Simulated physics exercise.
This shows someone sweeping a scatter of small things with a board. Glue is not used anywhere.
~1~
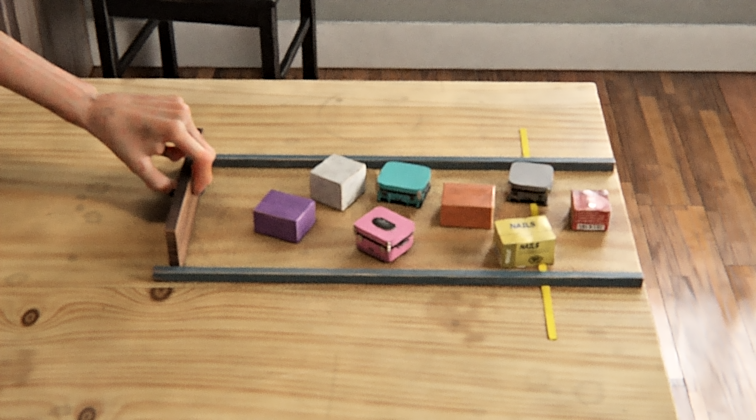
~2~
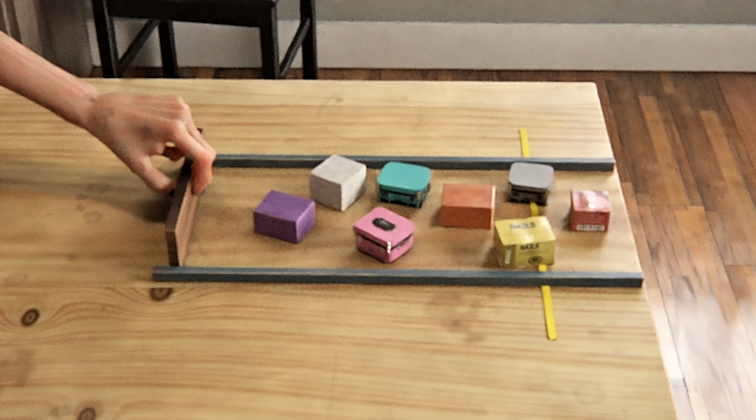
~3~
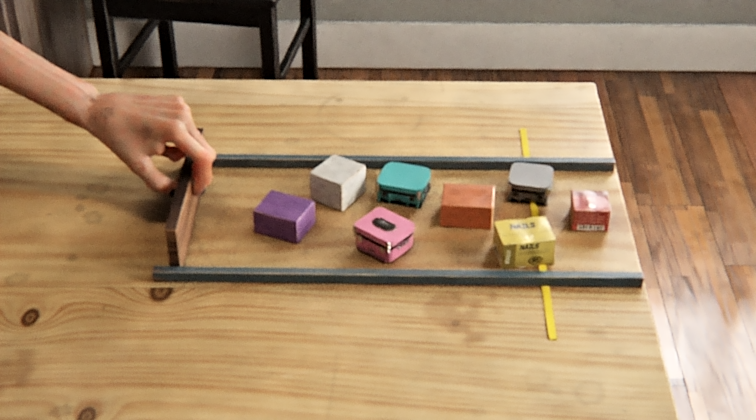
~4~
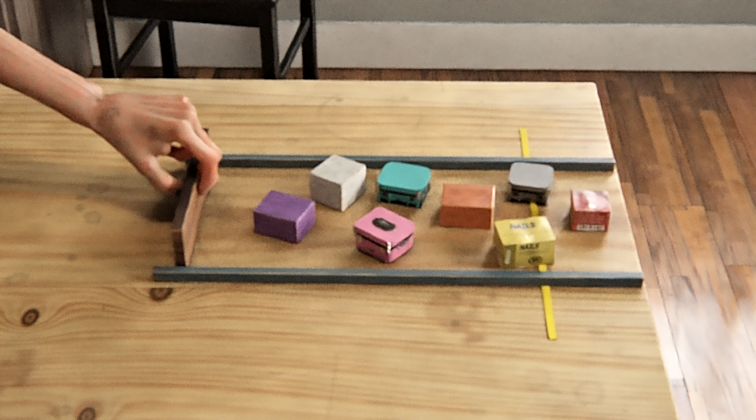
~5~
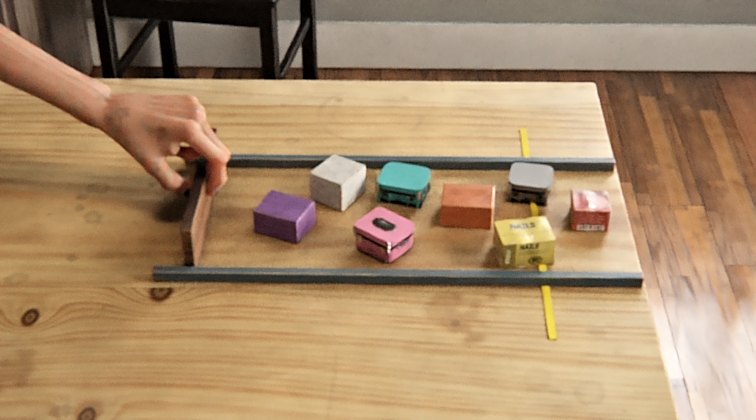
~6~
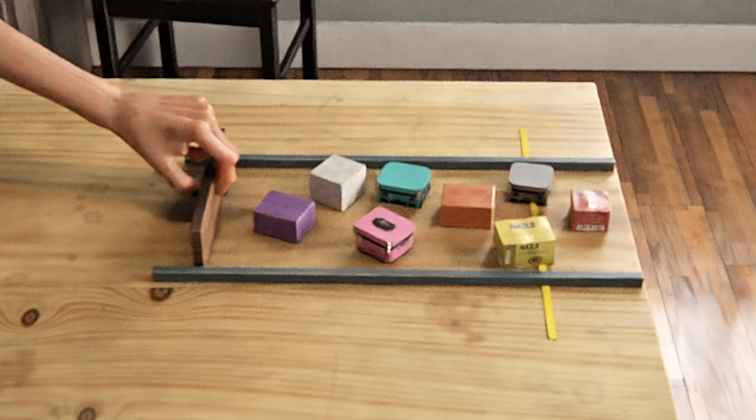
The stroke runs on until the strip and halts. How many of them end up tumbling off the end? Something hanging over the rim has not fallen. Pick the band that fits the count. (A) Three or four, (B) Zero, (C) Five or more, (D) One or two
One or two (D).
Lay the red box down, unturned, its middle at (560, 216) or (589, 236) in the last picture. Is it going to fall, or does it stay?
Place by place, it goes off; goes off.
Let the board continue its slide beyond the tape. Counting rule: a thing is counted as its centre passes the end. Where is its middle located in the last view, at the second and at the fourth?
I'd say close to (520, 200), and after that close to (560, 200).
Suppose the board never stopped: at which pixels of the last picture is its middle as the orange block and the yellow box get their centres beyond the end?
I'd put it close to (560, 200), and close to (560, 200) for the other one.
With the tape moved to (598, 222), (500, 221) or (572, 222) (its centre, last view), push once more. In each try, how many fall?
5, 0, 5.
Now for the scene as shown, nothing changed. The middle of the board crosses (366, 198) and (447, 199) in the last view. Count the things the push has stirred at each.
First 5, then 6.
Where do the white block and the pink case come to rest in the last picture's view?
One is at about (552, 178), the other at about (562, 247).
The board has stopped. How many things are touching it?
Tally at the end: 3.
Soon after, none off yet; red box at rest near (590, 211); grey case at rest near (530, 184); yellow box at rest near (524, 243).
By the end, the number that fall off is one or two; fallen, grey case and red box.
